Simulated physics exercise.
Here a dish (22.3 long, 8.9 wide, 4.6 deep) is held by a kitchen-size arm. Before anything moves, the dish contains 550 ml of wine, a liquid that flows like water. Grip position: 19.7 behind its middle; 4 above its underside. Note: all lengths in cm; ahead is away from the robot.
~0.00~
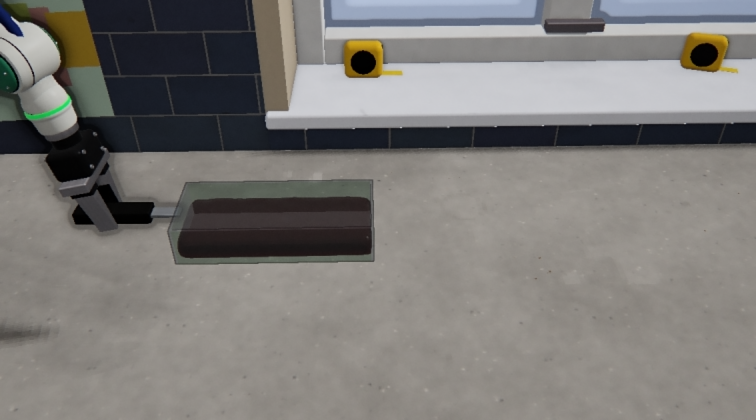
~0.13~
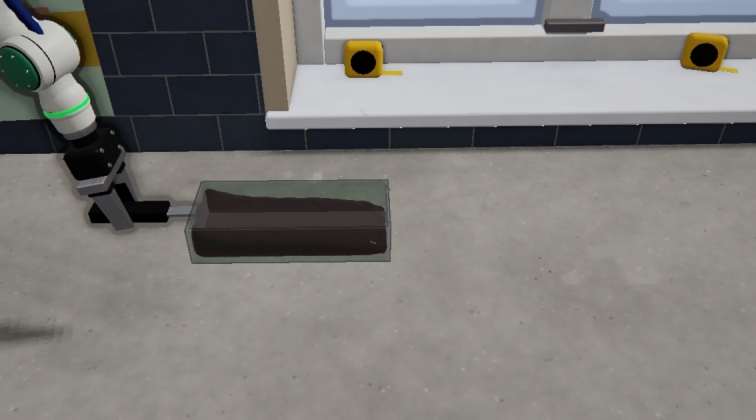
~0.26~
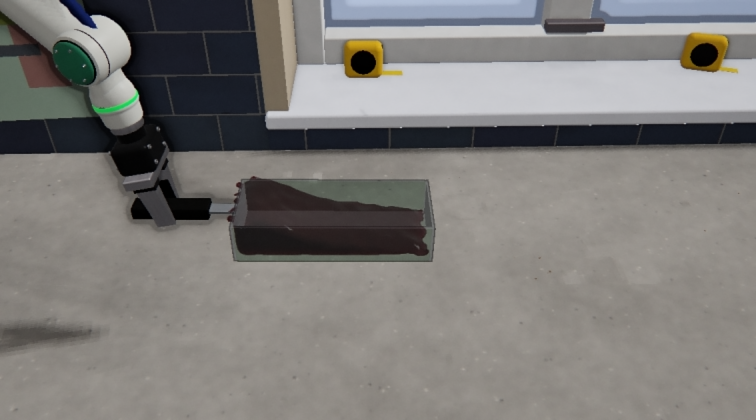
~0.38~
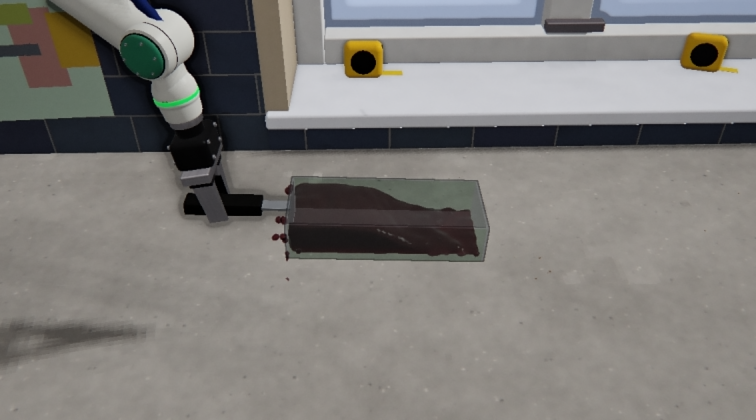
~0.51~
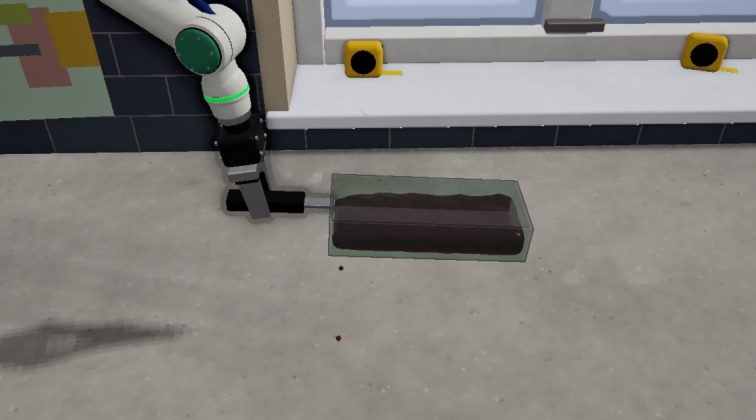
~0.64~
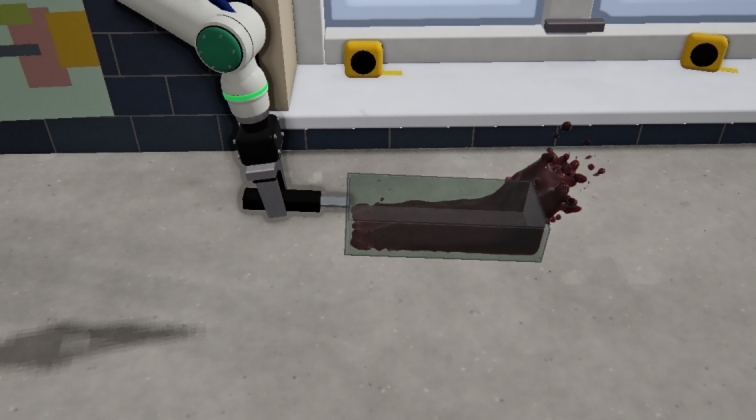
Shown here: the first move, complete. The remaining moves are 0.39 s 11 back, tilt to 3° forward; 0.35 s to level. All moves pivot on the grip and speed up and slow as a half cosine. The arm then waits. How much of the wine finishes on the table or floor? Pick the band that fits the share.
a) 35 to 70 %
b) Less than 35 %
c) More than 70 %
Option a: 35 to 70 %.
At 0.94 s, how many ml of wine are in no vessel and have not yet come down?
I'd say around 90 ml.
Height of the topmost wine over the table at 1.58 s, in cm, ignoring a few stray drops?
Roughly 16 centimetres at most.
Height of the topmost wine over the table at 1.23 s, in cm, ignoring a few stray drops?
Roughly 23 cm above the table.
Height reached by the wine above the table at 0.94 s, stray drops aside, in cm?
Up to some 17 cm.
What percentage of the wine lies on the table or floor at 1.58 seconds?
The share comes to roughly 50 per cent.
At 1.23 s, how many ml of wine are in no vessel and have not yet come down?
Around 10 ml at that moment.
After 0.94 s, tilted 3° forward, liquid up to 19 above the table; 280 ml in the dish, 175 ml on the table or floor, 90 ml in the air or running down outside.
After 1.23 s, tilted 1° forward, liquid up to 25 above the table; 270 ml in the dish, 270 ml on the table or floor, 10 ml in the air or running down outside.
After 1.58 s, level, liquid up to 16 above the table; 275 ml on the table or floor, 275 ml in the dish.
After 2.38 s, level, liquid up to 16 above the table; 275 ml on the table or floor, 275 ml in the dish.
In the end, 275 ml on the table or floor, 275 ml in the dish. That is 50 % on the table or floor.
